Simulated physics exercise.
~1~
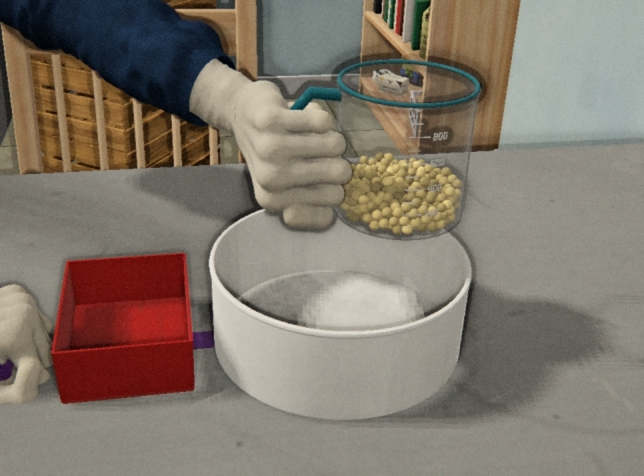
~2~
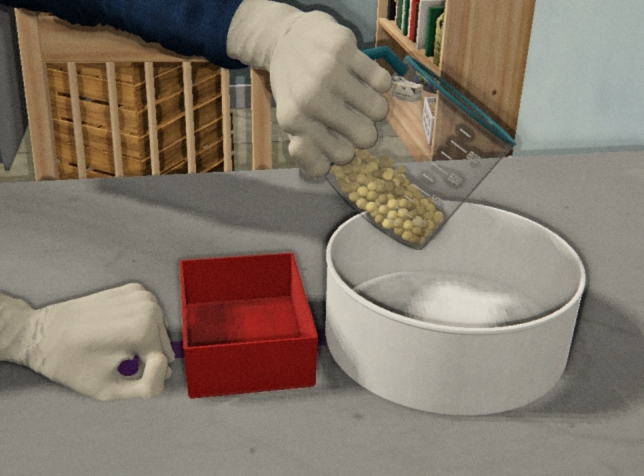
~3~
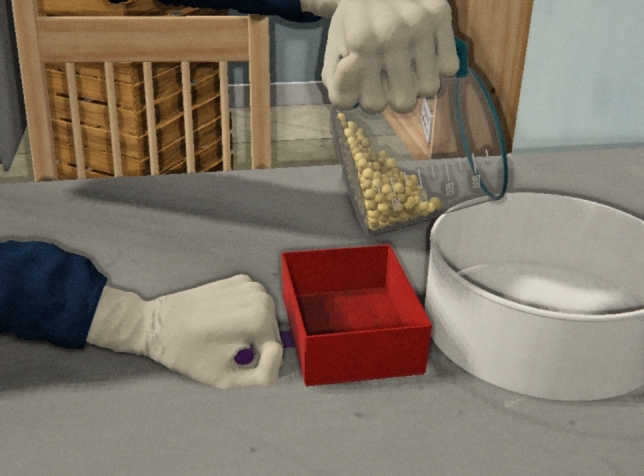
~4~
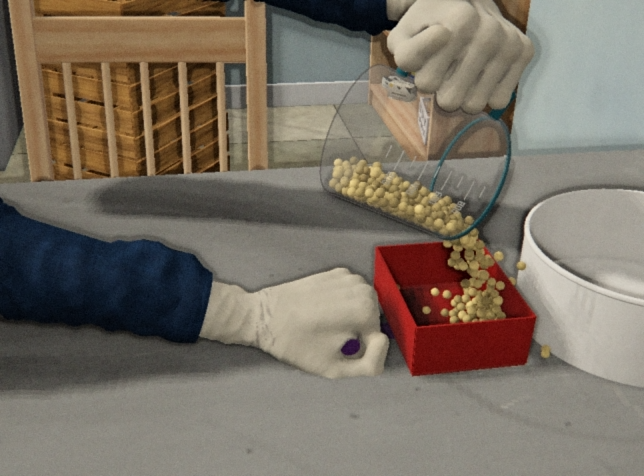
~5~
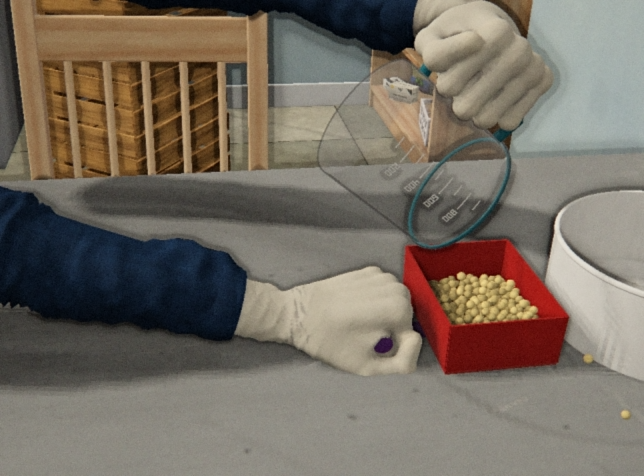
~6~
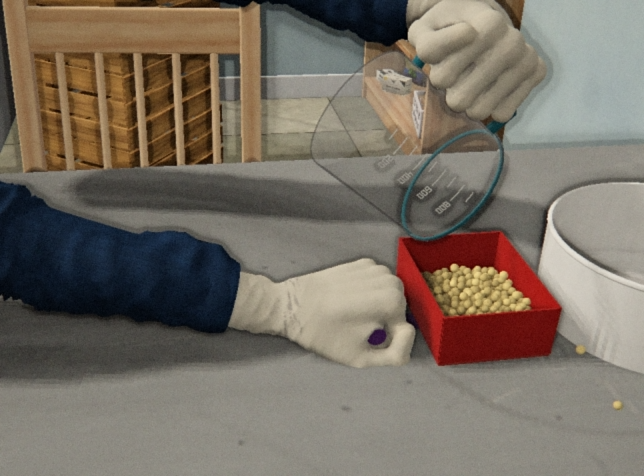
A white pot and a red tin are drawn to the right across a grey table by a gloved hand, while another hand tips a clear jug of soya beans, which pour into the tin until the jug is empty, a few landing on the table.
